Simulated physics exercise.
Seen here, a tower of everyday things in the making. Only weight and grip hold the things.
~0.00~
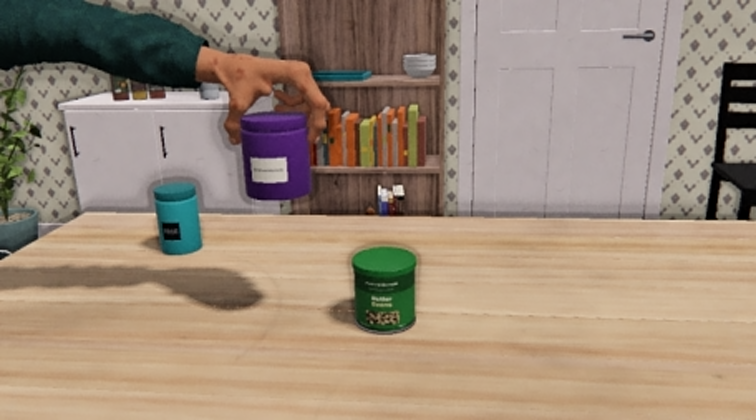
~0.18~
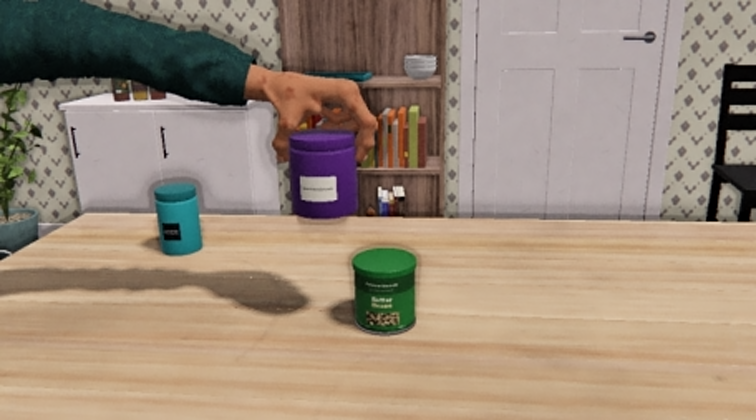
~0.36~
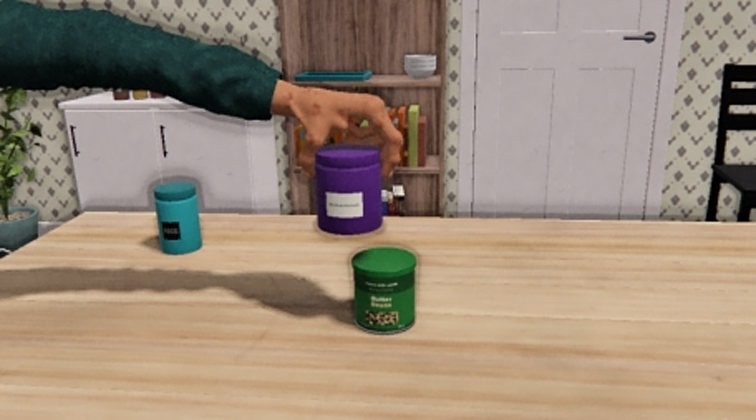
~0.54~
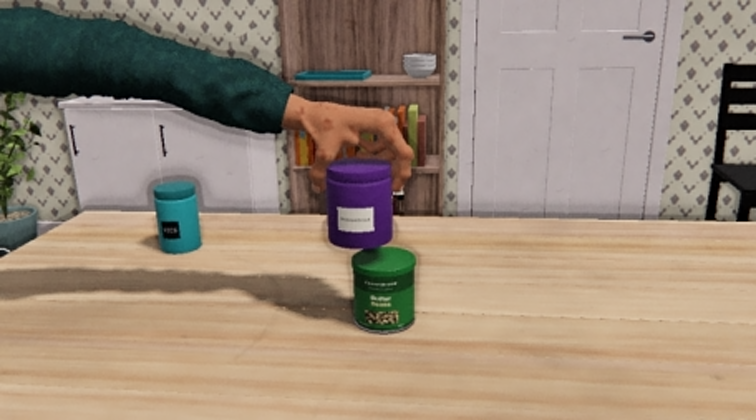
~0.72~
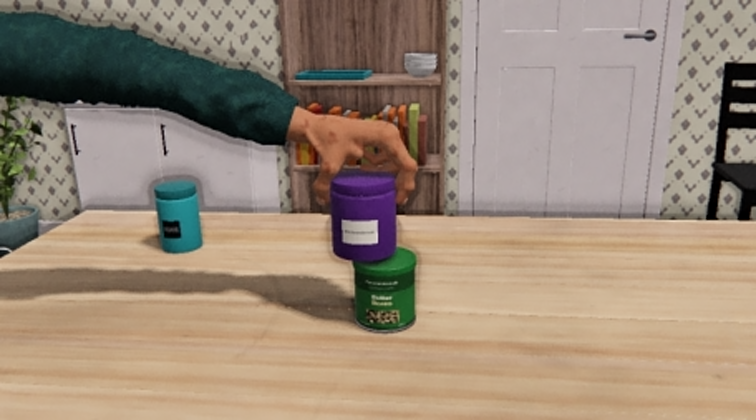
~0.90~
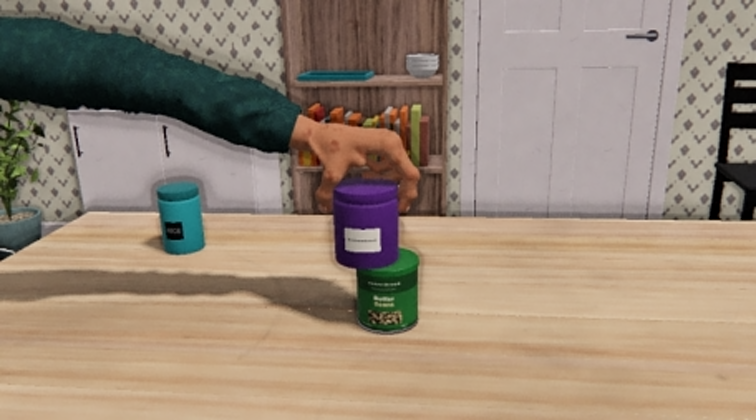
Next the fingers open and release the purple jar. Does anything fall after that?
Outcome: The pile holds.
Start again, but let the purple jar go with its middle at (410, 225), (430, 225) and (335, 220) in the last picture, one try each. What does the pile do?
In the first case it holds; in the second case it loses its balance; in the third case it comes apart.
By 1.20 s, all is still.
By 1.60 s, purple jar resting near (366, 222).
When it is over (2.0 s), all 3 as before. End places, in pixels of the last picture, purple jar near (366, 222). The pile keeps its balance.
